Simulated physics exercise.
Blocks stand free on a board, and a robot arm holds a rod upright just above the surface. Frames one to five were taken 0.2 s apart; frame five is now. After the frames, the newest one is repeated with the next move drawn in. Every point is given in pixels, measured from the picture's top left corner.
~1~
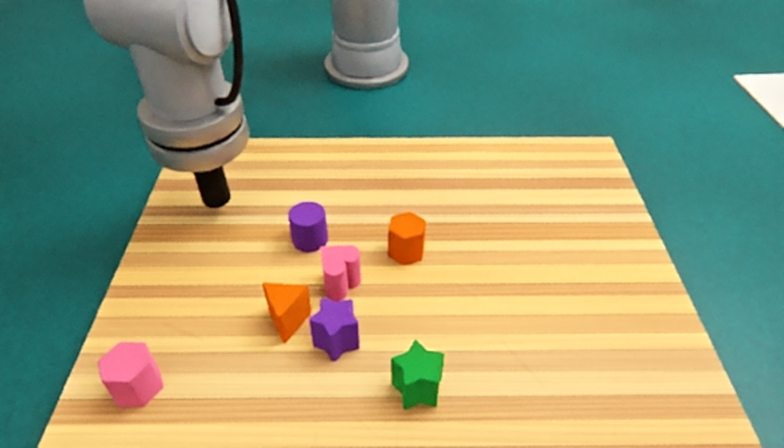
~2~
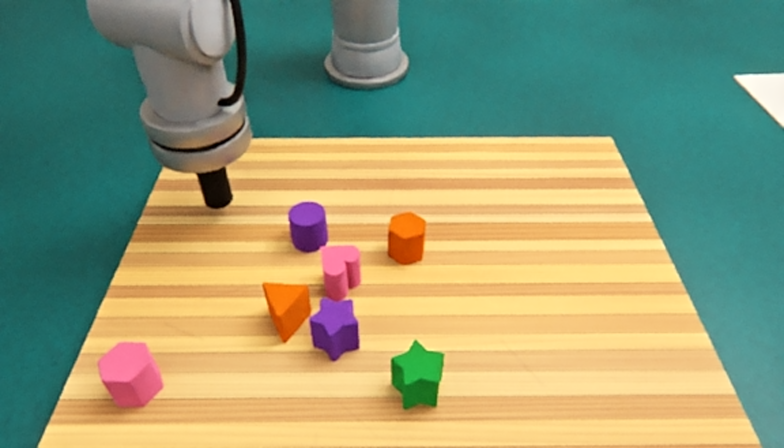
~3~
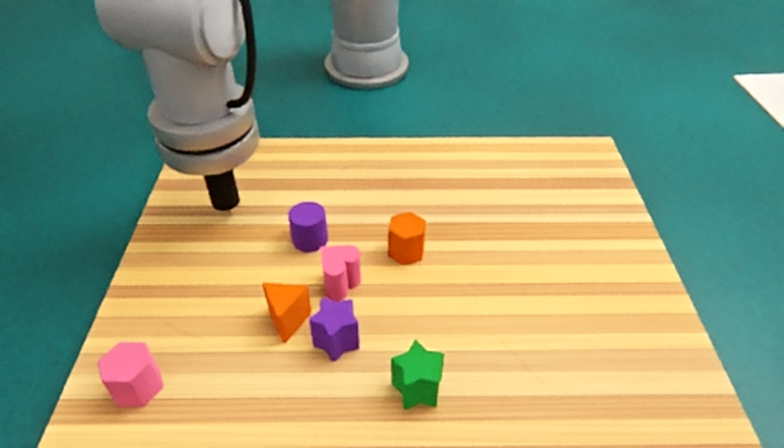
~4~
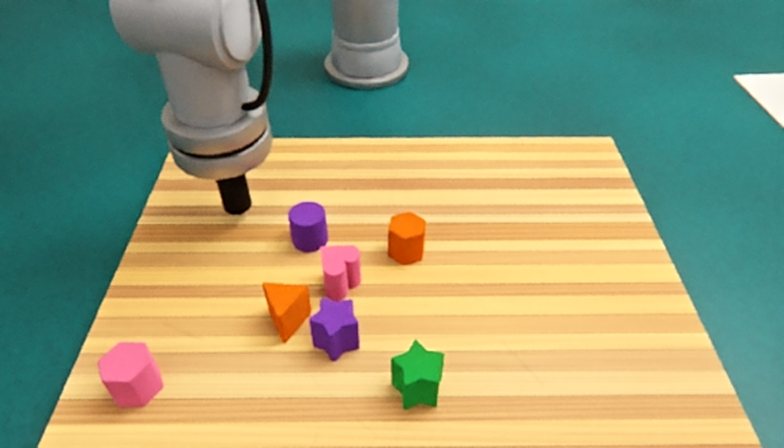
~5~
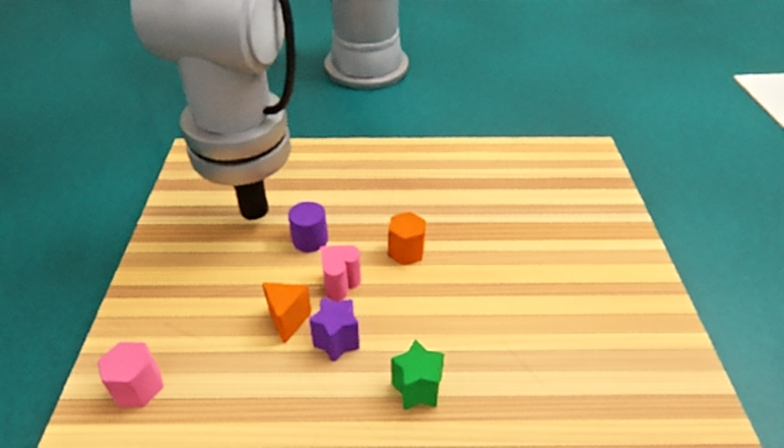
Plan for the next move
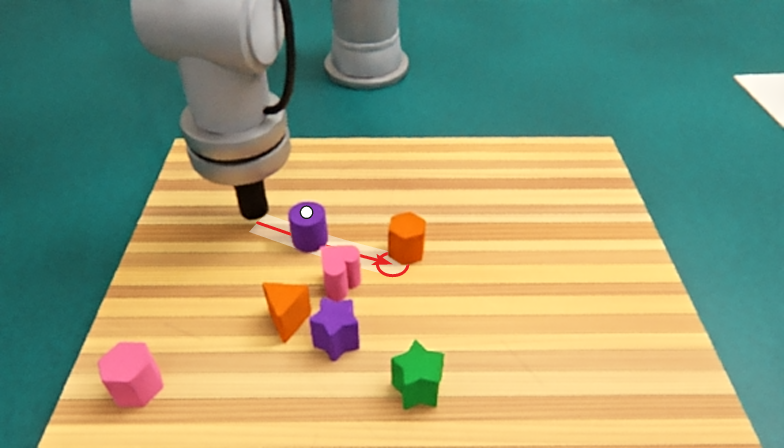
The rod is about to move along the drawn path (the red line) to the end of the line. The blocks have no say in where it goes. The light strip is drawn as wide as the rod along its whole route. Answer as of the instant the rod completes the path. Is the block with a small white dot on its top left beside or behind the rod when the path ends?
I'd say no.
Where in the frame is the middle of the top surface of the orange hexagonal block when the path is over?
Around (436, 223).
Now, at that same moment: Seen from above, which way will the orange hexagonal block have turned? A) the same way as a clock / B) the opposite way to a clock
That would be B.
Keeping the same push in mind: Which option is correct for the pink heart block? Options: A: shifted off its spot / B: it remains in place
B - it remains in place.
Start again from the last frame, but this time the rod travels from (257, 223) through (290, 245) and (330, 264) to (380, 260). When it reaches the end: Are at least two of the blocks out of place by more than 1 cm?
Answer: No.
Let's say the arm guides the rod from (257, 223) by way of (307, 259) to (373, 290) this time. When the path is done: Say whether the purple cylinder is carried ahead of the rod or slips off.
I predict the rod has moved past it.
The drawn path runs from (257, 223) via (321, 245), ending at (393, 264); the dot is on the purple cylinder.
On the path given first. One third of the way, rod (299, 226); purple cylinder (328, 218).
Two thirds of the way, rod (343, 239); purple cylinder (375, 232); orange hexagonal block (412, 224).
At the end, rod (393, 252); purple cylinder (425, 249); pink heart block not moved; orange hexagonal block (436, 223), turned 70° anticlockwise.
